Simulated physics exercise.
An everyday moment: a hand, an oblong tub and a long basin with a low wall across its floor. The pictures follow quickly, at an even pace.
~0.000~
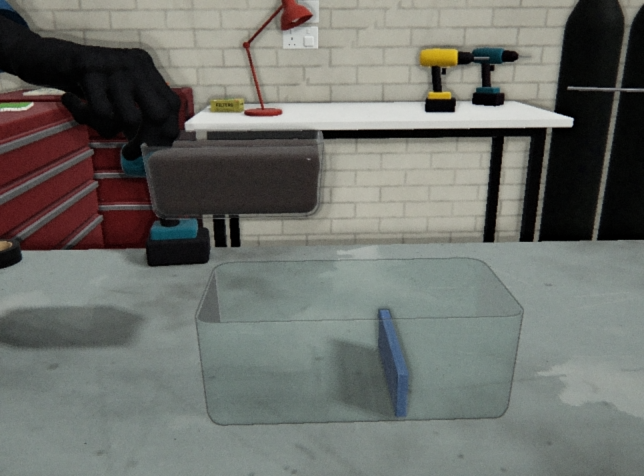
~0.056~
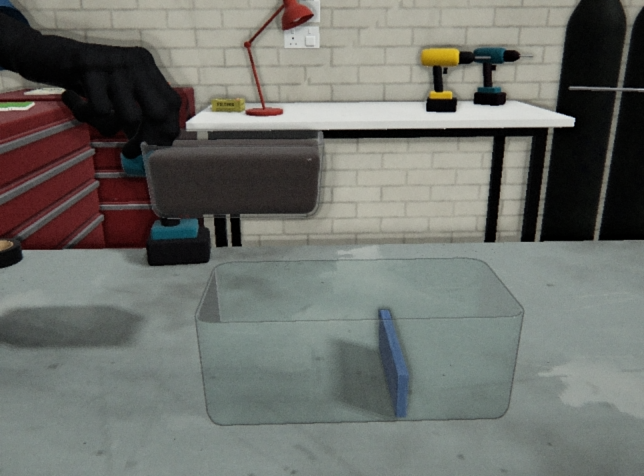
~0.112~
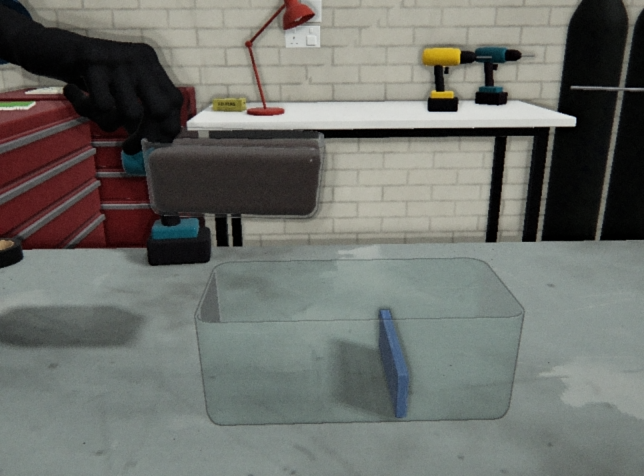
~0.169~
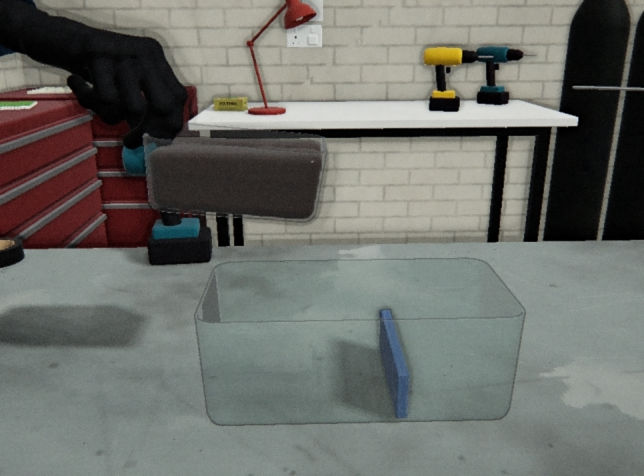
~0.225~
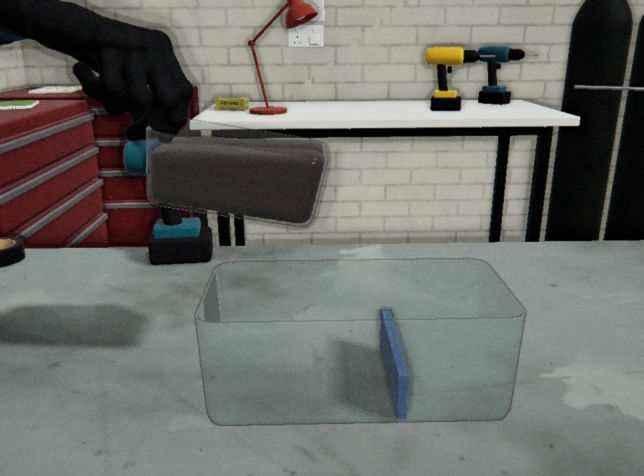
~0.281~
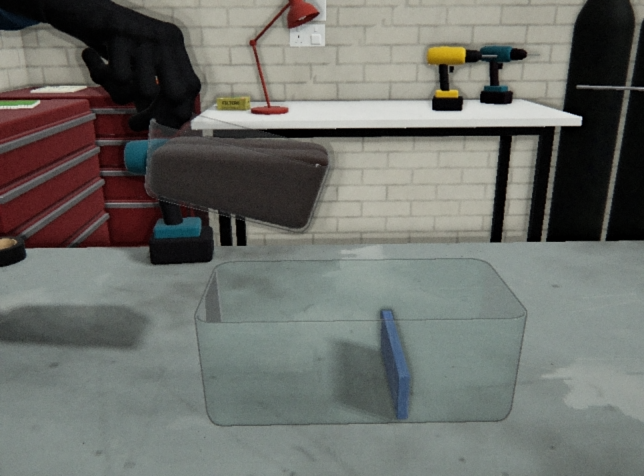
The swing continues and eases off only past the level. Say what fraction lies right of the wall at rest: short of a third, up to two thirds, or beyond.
The share right of the wall is from a third to two thirds.
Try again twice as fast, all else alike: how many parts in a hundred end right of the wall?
Close to 15 per cent.
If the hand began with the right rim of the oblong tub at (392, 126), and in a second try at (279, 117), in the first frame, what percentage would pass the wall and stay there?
In turn 75 and 5 in a hundred.
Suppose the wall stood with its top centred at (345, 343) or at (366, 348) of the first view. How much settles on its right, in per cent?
Near 75 % and 65 %.
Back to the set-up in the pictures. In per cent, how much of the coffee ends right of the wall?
About 45 per cent.
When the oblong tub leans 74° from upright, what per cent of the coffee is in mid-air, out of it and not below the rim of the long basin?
It comes to 35 per cent or so.
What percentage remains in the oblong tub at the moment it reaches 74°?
Some 25 per cent.
A moment on, the oblong tub is tipped part way and 25 per cent is still to pour, 13 is left of the wall and 25 right of it.
Next, the oblong tub is tipped right over and 3 per cent is still to pour, 49 is left of the wall and 42 right of it.
Then the oblong tub is tipped right over and 0 per cent is still to pour, 54 is left of the wall and 43 right of it.
Later the oblong tub is tipped right over and 0 per cent is still to pour, 54 is left of the wall and 43 right of it.
In the end 54 per cent lies left of the wall, 43 right of it and 2 outside.
